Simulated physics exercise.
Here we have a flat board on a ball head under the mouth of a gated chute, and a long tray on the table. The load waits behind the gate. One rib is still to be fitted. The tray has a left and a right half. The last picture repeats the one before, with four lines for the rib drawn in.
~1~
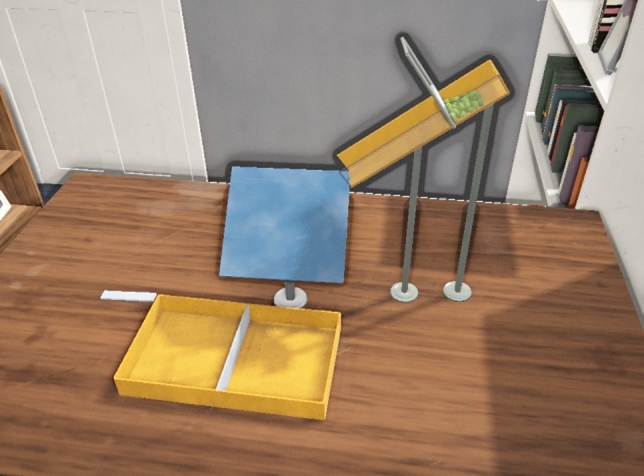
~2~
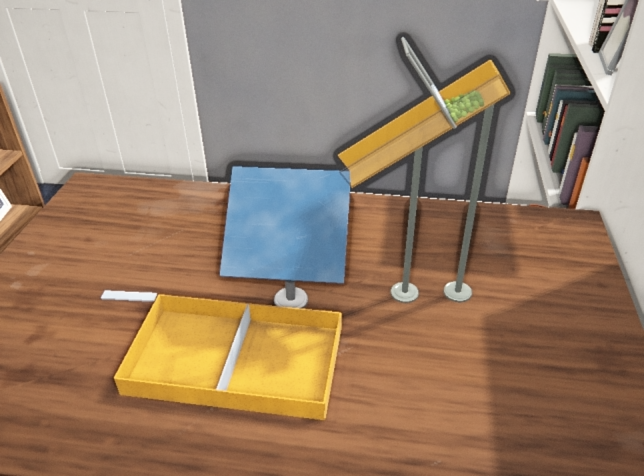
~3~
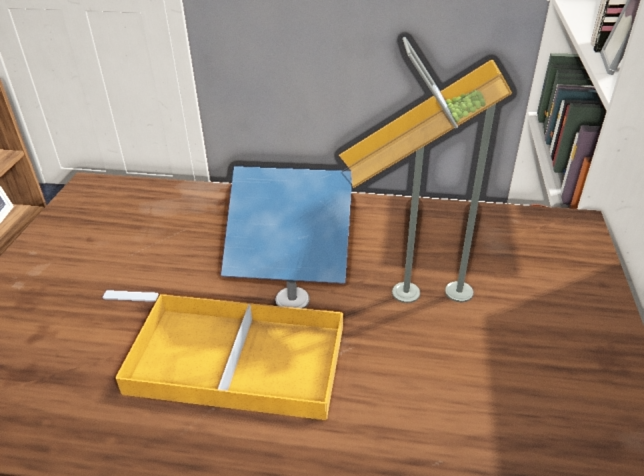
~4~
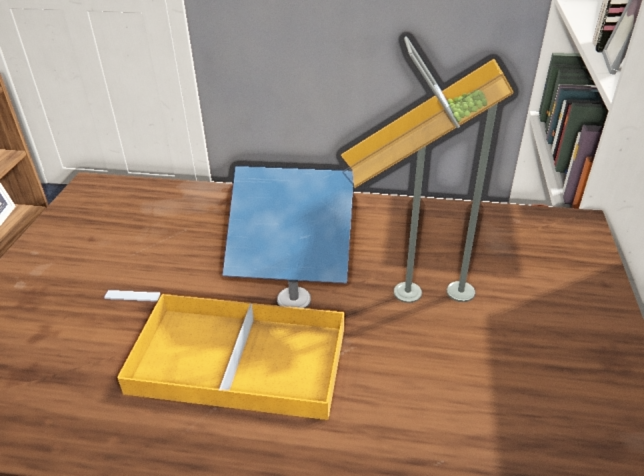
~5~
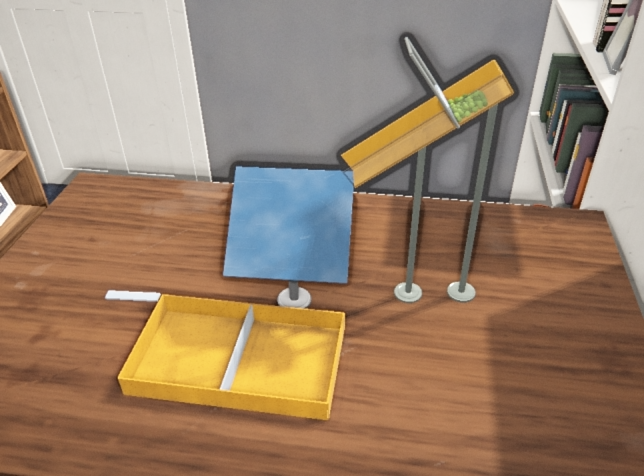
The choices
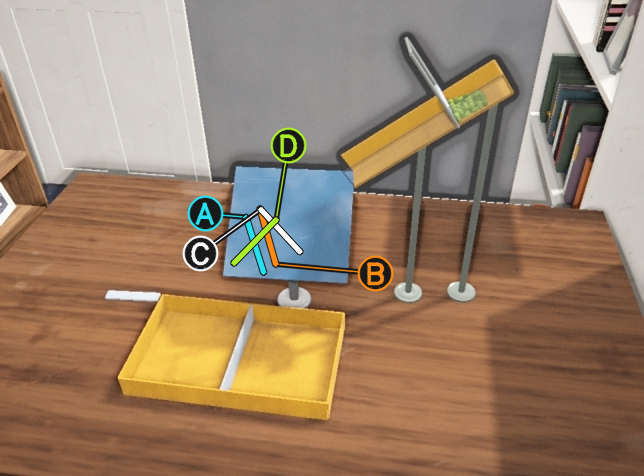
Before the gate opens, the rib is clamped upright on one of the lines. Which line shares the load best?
D.
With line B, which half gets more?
Right.
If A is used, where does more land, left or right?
More lands on the right.
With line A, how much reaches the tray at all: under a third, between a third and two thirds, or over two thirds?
Over two thirds.
On the marked copy, line A from (246, 217) to (263, 272); line B from (260, 208) to (275, 264); line C from (260, 209) to (299, 251); line D from (276, 219) to (233, 263).
With A, of what is caught, a small part in the left half, nearly all in the right.
With B, of what is caught, a small part in the left half, nearly all in the right.
With C, of what is caught, a small part in the left half, nearly all in the right.
With D, of what is caught, about two thirds in the left half, about a third in the right.
